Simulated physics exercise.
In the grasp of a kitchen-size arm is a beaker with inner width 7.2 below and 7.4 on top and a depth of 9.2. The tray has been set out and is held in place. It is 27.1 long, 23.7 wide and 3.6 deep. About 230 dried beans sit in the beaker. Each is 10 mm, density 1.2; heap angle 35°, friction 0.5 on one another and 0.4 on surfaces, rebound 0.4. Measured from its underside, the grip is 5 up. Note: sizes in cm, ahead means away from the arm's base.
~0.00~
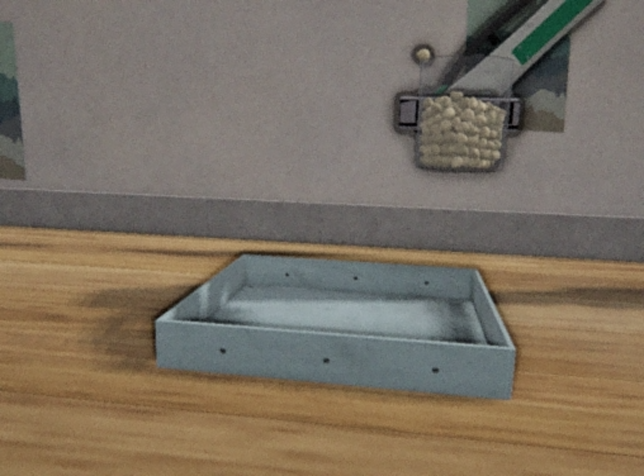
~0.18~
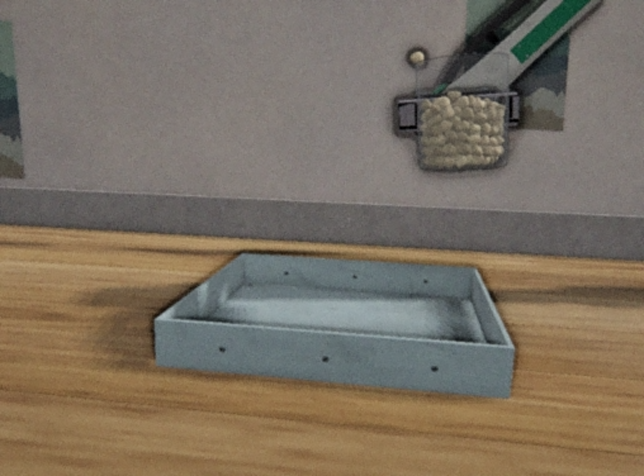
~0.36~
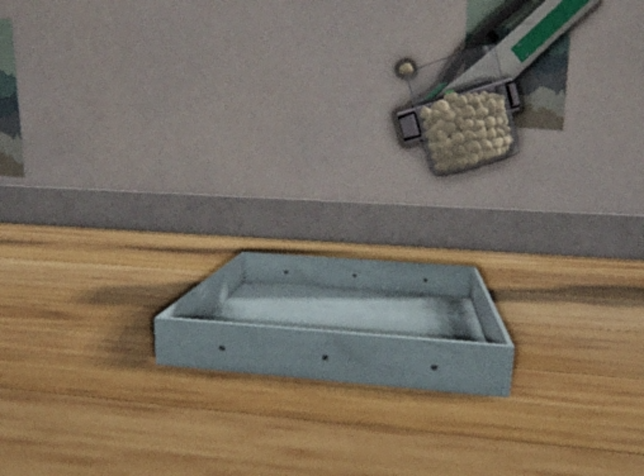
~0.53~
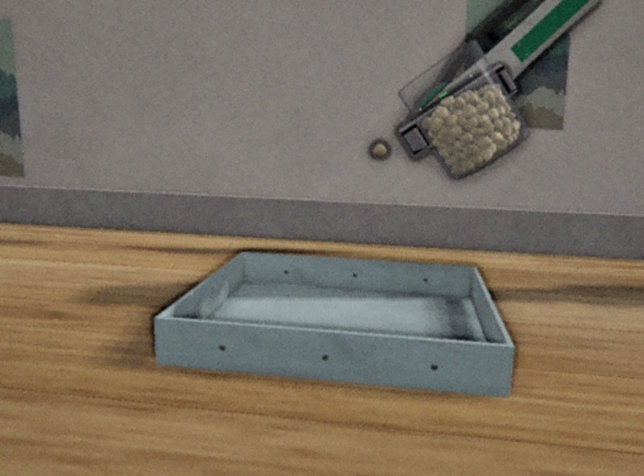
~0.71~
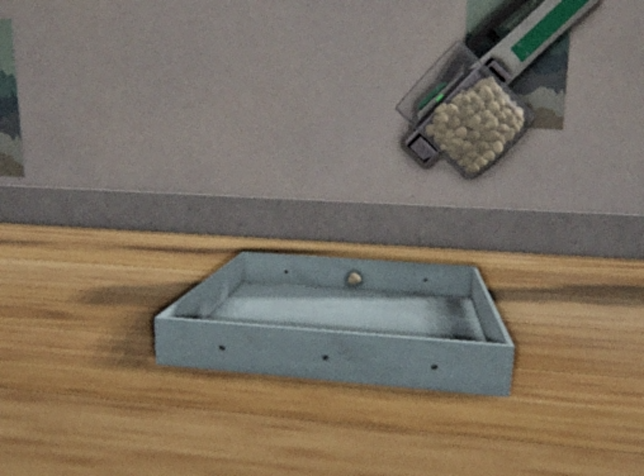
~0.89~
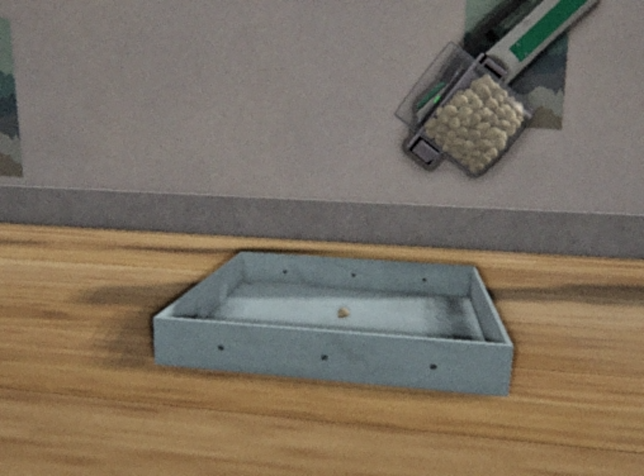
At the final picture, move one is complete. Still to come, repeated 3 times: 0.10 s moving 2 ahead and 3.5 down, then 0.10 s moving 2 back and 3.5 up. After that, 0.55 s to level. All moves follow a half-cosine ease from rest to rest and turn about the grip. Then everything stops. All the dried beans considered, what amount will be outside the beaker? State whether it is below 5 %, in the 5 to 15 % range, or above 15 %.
It is below 5 %.
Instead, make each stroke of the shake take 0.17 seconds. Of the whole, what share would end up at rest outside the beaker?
In that case around 0 per cent.
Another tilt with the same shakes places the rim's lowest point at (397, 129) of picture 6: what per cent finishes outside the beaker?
I'd put it at roughly 5 %.
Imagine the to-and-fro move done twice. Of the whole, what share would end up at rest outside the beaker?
It would come to around 0 %.
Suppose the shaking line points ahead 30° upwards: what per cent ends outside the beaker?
Result: Approx. 35 %.
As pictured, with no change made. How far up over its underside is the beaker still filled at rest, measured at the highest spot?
Top of the fill: Near 7.5 cm.
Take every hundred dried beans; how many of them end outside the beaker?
Around 0 in a hundred.
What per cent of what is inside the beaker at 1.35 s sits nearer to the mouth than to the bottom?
Share in the mouth half: About 30 %.
After 1.35 s, tilted 54° forward, highest piece 24 above the table; 231 in the beaker, 1 in the tray.
After 1.81 s, tilted 20° forward, highest piece 23 above the table; 231 in the beaker, 1 in the tray.
After 2.24 s, level, highest piece 24 above the table; 231 in the beaker, 1 in the tray.
After 3.29 s, level, highest piece 24 above the table; 231 in the beaker, 1 in the tray.
At rest, 231 in the beaker, 1 in the tray. That is 0 % outside the beaker.
